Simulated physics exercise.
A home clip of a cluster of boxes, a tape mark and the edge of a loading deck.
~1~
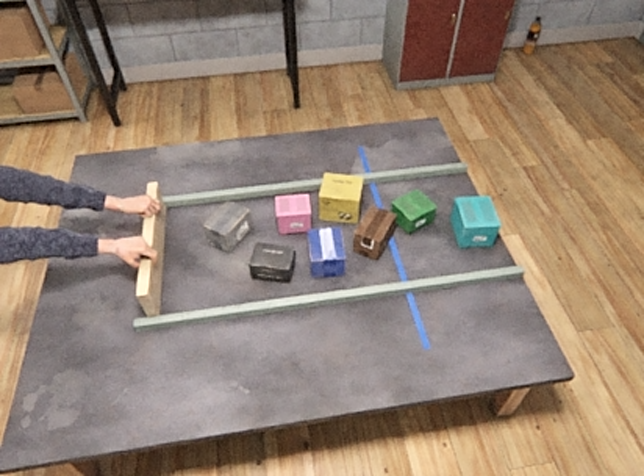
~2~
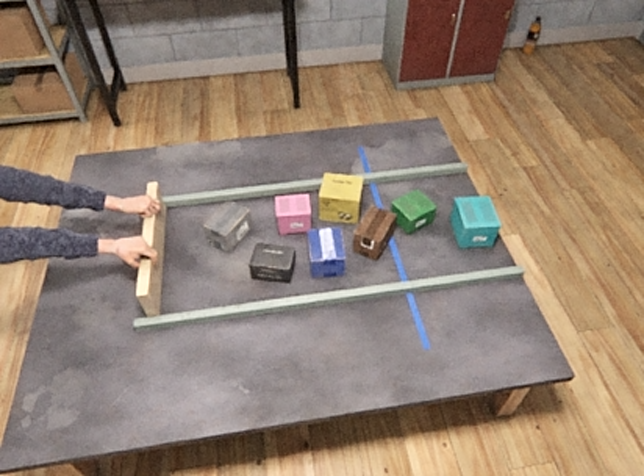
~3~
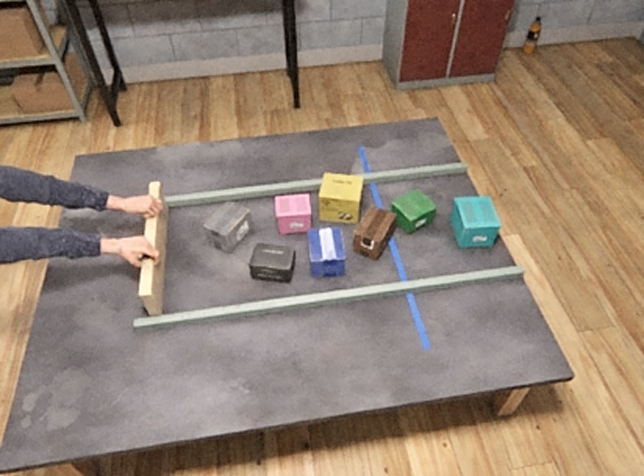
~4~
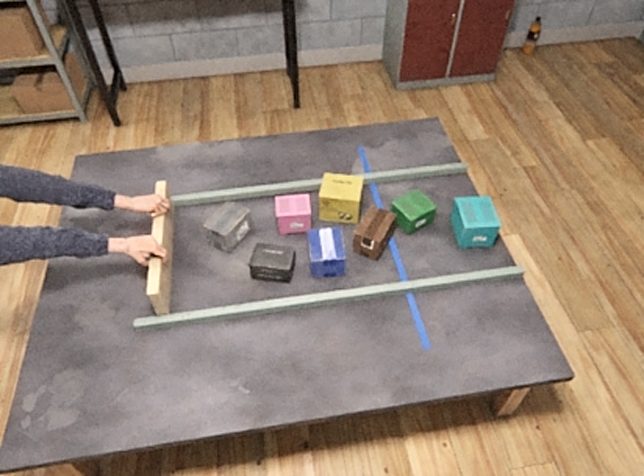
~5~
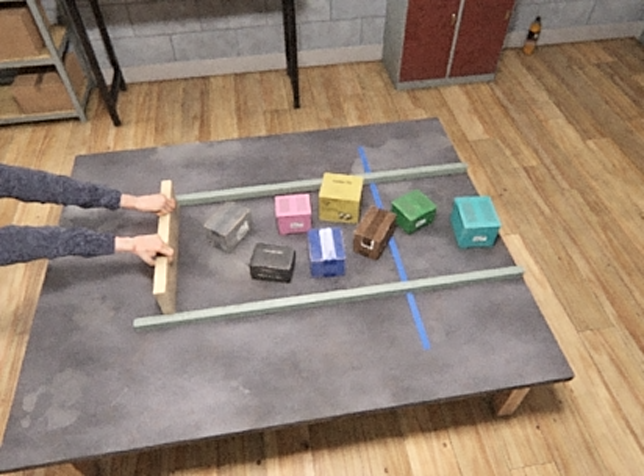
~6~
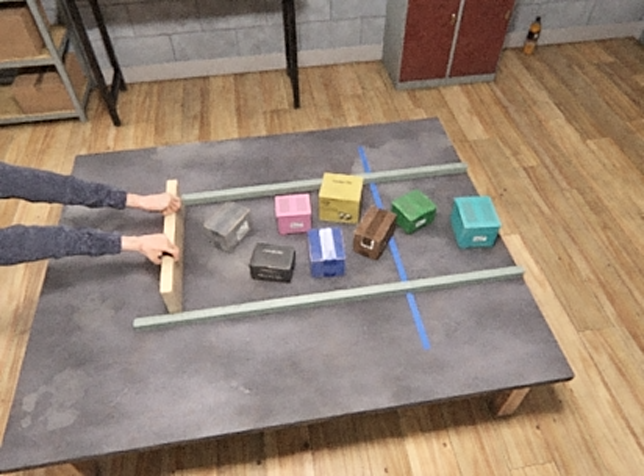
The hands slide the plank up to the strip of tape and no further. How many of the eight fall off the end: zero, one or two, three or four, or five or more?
The number that fall off is one or two.
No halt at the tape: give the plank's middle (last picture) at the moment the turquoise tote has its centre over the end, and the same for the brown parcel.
At (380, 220) for the turquoise tote; at (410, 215) for the brown parcel.
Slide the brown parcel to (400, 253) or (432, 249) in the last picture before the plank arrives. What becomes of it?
The brown parcel remains up; survives.
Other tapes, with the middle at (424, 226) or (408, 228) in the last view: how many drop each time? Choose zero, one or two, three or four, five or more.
For each place: Either three or four; just one or two.
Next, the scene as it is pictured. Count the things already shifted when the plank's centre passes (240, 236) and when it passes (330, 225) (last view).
By then 1, and 7.
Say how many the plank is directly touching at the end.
2 of them.
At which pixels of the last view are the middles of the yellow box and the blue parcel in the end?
About (427, 183), and the other about (450, 237).
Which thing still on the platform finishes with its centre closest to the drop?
The green tote.
Soon after, none off yet; turquoise tote at rest near (474, 223); green tote at rest near (413, 212); brown parcel at rest near (375, 233).
By the end, the number that fall off is one or two; fallen, turquoise tote.
